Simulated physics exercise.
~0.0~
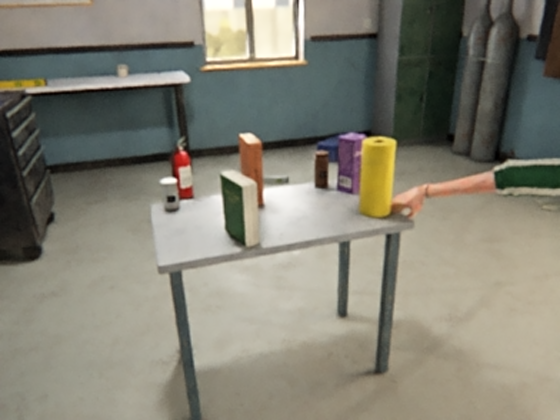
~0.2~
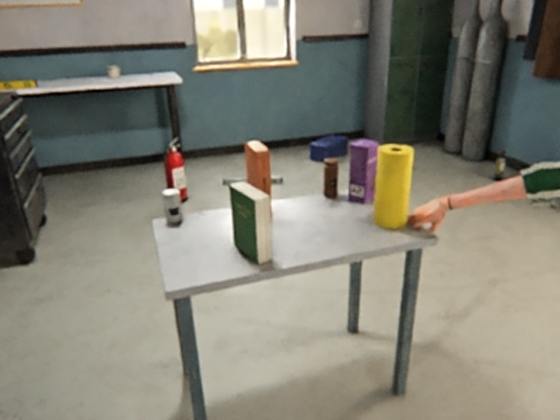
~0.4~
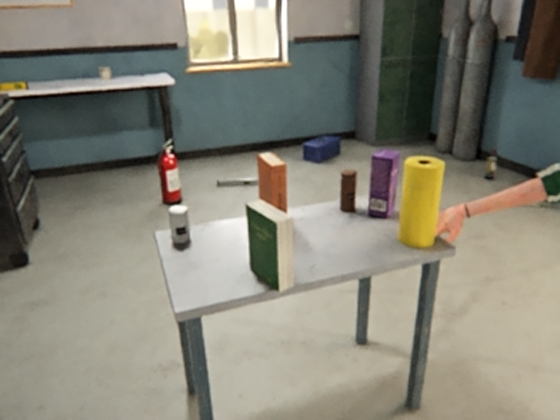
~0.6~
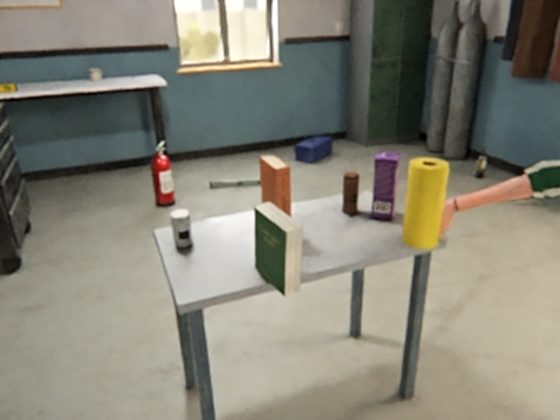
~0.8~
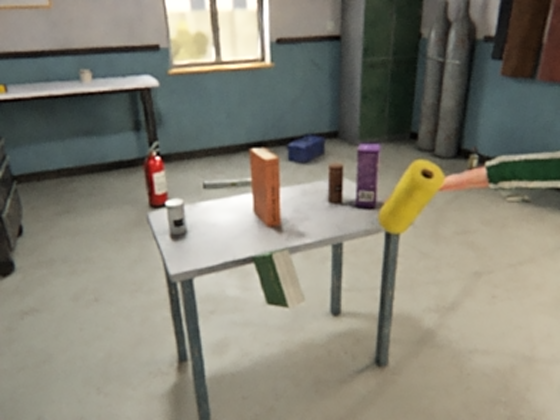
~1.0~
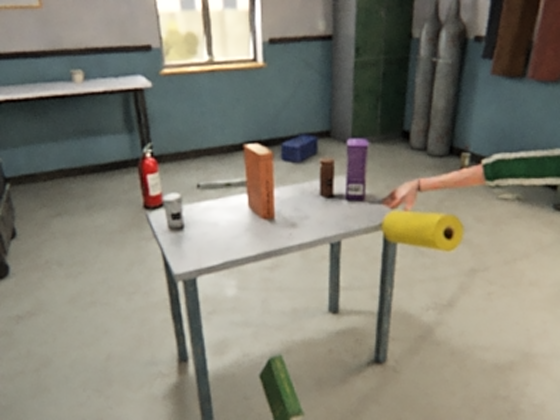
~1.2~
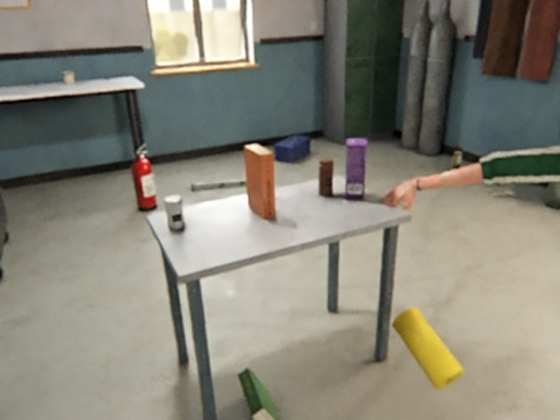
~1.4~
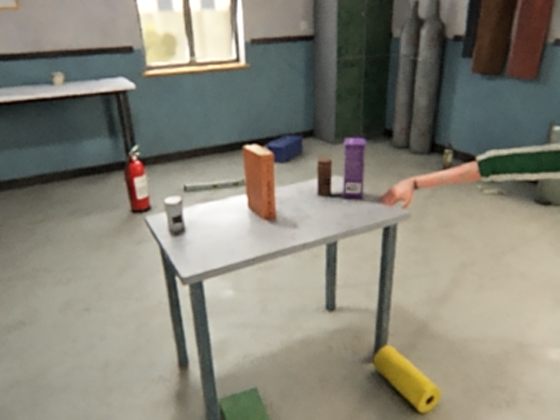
In the video, a hand at the right edge of a light table bearing six objects moves it toward the viewer, then back; the green book drops off the front and the yellow roll tips off the right, both ending on the floor while the other four stay upright.
